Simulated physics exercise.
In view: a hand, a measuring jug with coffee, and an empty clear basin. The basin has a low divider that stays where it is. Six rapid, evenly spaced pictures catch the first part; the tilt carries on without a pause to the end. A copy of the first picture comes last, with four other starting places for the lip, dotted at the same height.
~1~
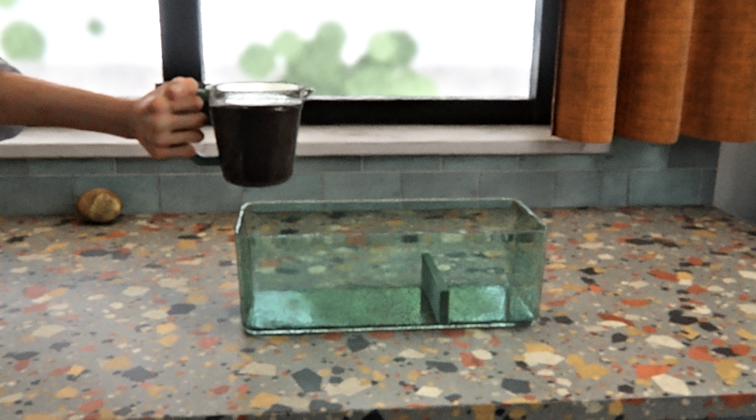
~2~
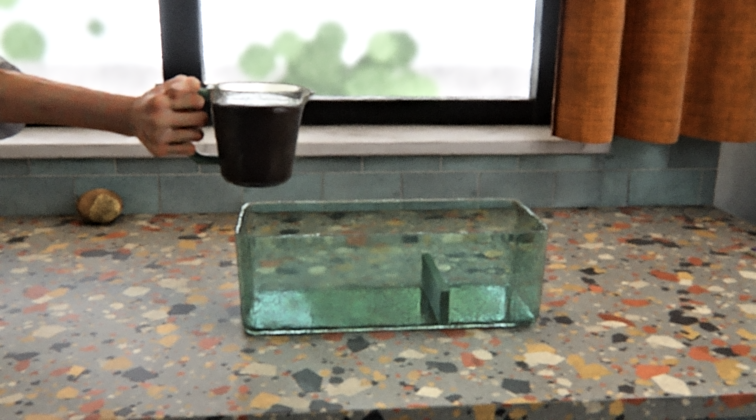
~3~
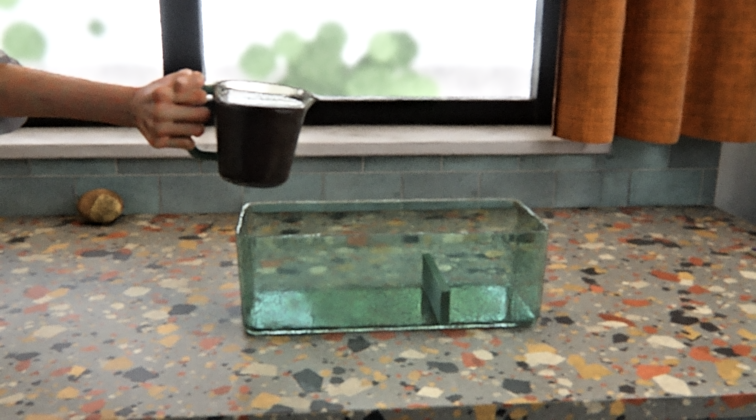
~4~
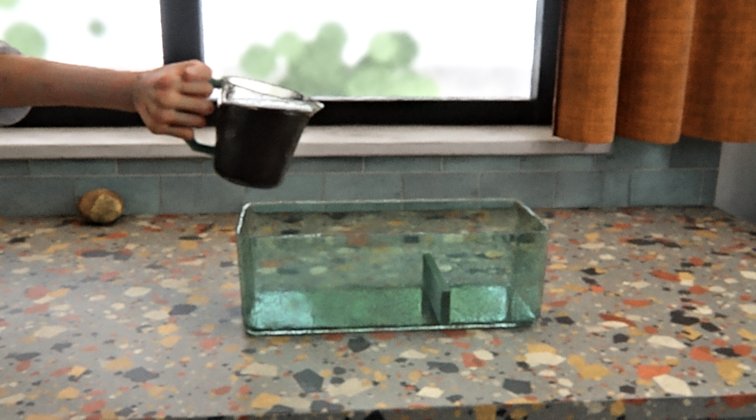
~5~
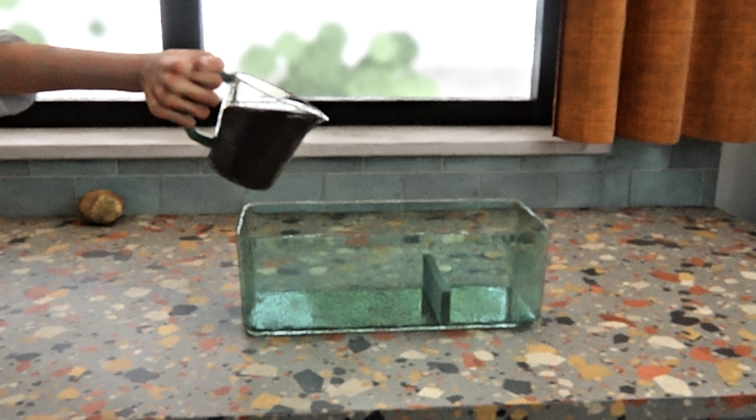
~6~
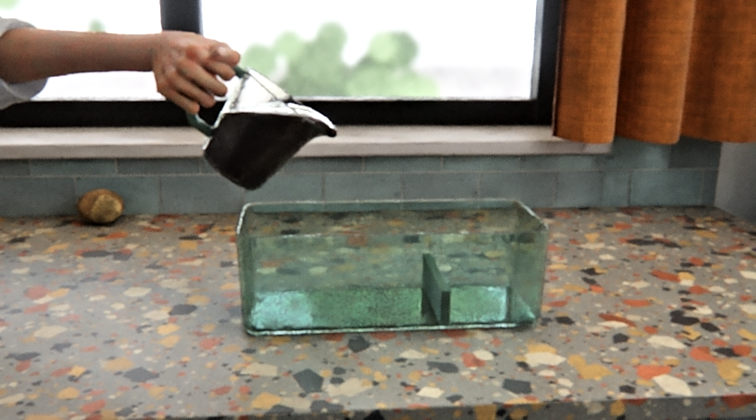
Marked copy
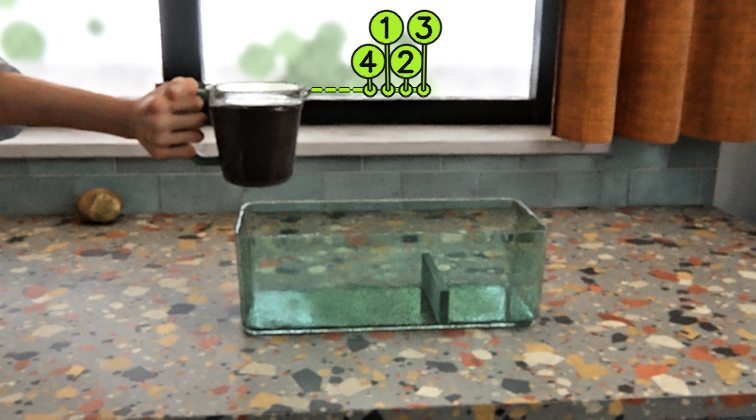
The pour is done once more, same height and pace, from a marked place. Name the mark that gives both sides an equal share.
The best place is 2.
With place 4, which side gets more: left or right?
More ends on the left.
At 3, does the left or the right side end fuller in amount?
The right one.
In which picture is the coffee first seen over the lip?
In picture 6.
On the marked copy, 1 at (388, 89); 2 at (405, 89); 3 at (423, 89); 4 at (370, 89).
For place 1, about 72 % ends left of the wall and 27 % right of it.
For place 2, about 50 % ends left of the wall and 49 % right of it.
For place 3, about 26 % ends left of the wall and 73 % right of it.
For place 4, about 87 % ends left of the wall and 11 % right of it.
